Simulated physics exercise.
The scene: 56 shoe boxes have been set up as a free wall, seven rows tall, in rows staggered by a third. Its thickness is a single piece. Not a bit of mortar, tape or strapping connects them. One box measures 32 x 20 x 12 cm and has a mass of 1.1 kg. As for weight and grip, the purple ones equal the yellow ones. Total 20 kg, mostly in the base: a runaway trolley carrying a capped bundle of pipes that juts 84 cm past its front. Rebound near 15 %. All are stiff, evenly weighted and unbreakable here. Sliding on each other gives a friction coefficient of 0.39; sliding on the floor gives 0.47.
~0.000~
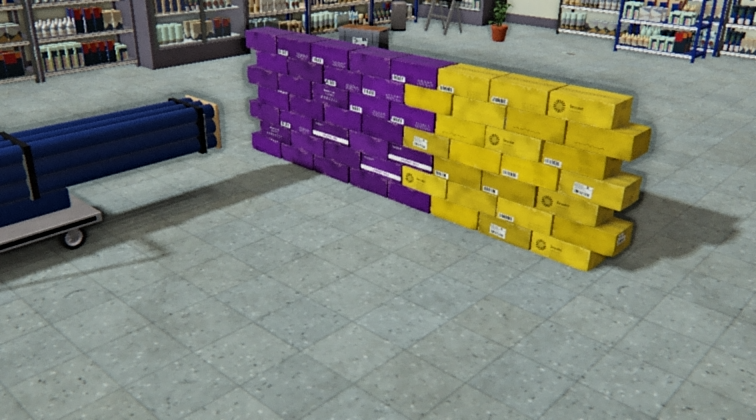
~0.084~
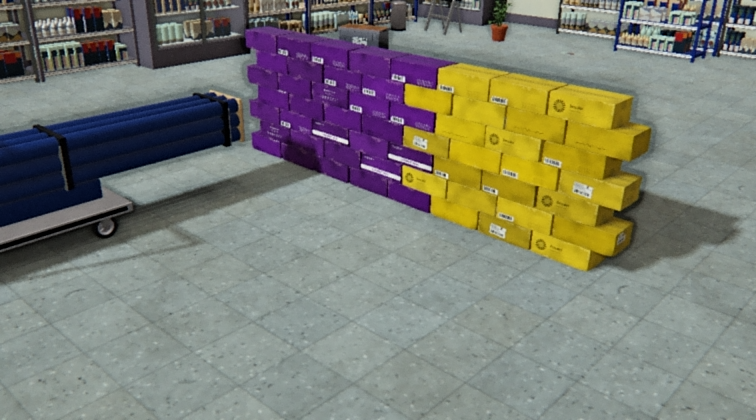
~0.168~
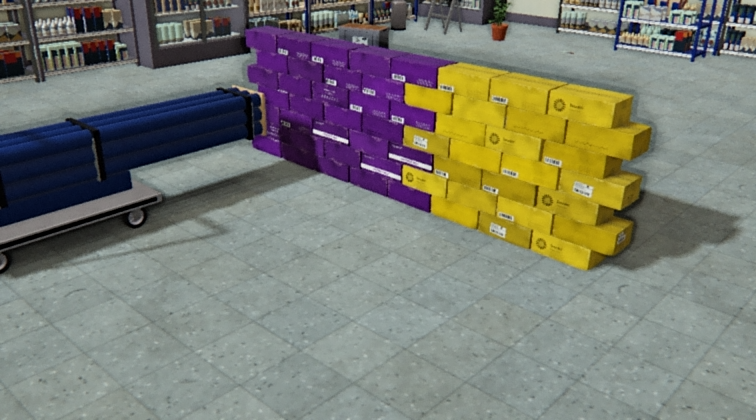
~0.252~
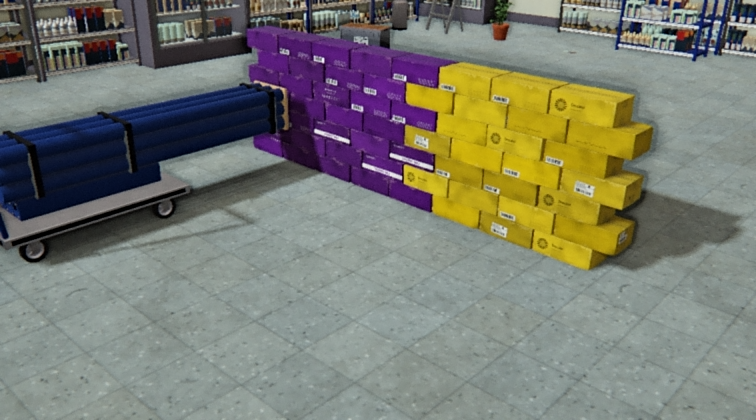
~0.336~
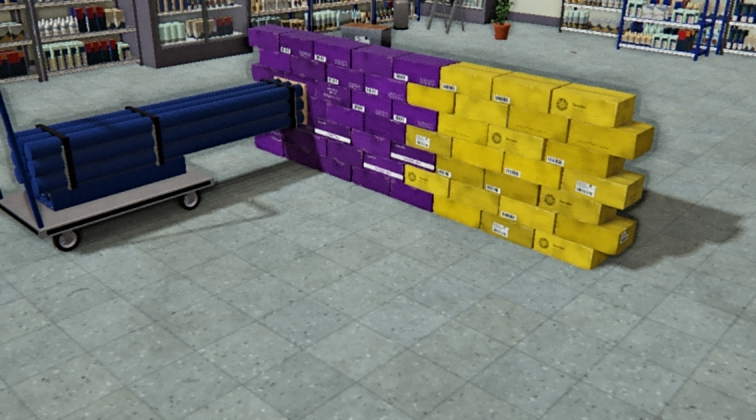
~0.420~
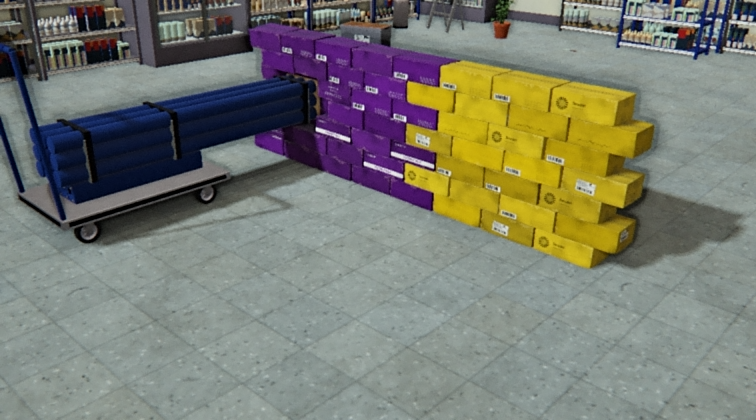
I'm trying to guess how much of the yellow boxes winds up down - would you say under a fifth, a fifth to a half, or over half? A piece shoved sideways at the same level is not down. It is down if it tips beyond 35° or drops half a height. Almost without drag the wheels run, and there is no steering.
I'd say under a fifth.
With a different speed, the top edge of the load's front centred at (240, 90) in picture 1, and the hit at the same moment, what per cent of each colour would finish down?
You'd end up with purple at 40 per cent down and yellow at 0 per cent.
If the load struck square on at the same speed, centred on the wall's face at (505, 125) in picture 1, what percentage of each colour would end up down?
In that case you'd see purple at 0 per cent and yellow at 30 per cent down.
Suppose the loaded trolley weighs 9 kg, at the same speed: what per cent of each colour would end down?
In that case purple comes to 40 and yellow to 0 percent.
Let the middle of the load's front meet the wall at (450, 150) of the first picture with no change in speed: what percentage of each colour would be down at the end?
That would leave purple at 30 % and yellow at 30 %.
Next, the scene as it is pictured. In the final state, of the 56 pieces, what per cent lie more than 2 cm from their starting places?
35 percent.
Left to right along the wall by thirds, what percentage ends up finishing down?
From the left: 40, then 0, then 0 percent.
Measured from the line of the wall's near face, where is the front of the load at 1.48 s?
95 cm past it.
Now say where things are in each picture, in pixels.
In the first picture (pixels give the middle of a visible side), load (210, 120) 64 cm short of the wall; top yellow box (580, 110); top purple box (329, 57); none has stirred.
In the second picture, load (234, 114) 47 cm short of the wall; top yellow box (580, 110).
In the third picture, load (257, 108) 30 cm short of the wall; top yellow box (580, 110).
In the fourth picture, load (280, 103) 13 cm short of the wall; top yellow box (581, 109).
In the fifth picture, load (300, 98) 30 mm into the wall's line; top yellow box (583, 109); movement in 6 of them.
In the sixth picture, load (313, 94) 14 cm into the wall's line; top yellow box (583, 107); top purple box (332, 54) 11 mm from its place; steepest lean 6°, the box at (264, 41); movement in 12 of them.
After 0.52 s, load 26 cm past the wall's line, still rolling; none of the 24 yellow boxes down (0 of 56 in all colours); top yellow box unmoved; top purple box 30 mm from its place.
After 0.72 s, load 46 cm past the wall's line, still rolling; none of the 24 yellow boxes down (8 of 56 in all colours); top yellow box unmoved; top purple box 8 cm from its place.
After 1.02 s, load 74 cm past the wall's line, still rolling; none of the 24 yellow boxes down (8 of 56 in all colours); top yellow box unmoved; top purple box 5° from how it stood.
After 1.48 s, load 96 cm past the wall's line, still rolling; none of the 24 yellow boxes down (9 of 56 in all colours); top yellow box unmoved; top purple box 13 cm from its place.
In the end (2.3 s), load 94 cm past the wall's line, stopped; none of the 24 yellow boxes down (9 of 56 in all colours); top yellow box unmoved; top purple box 13 cm from its place. That is 0 per cent. From the last view, middles, top yellow box near (593, 103), top purple box near (348, 48).
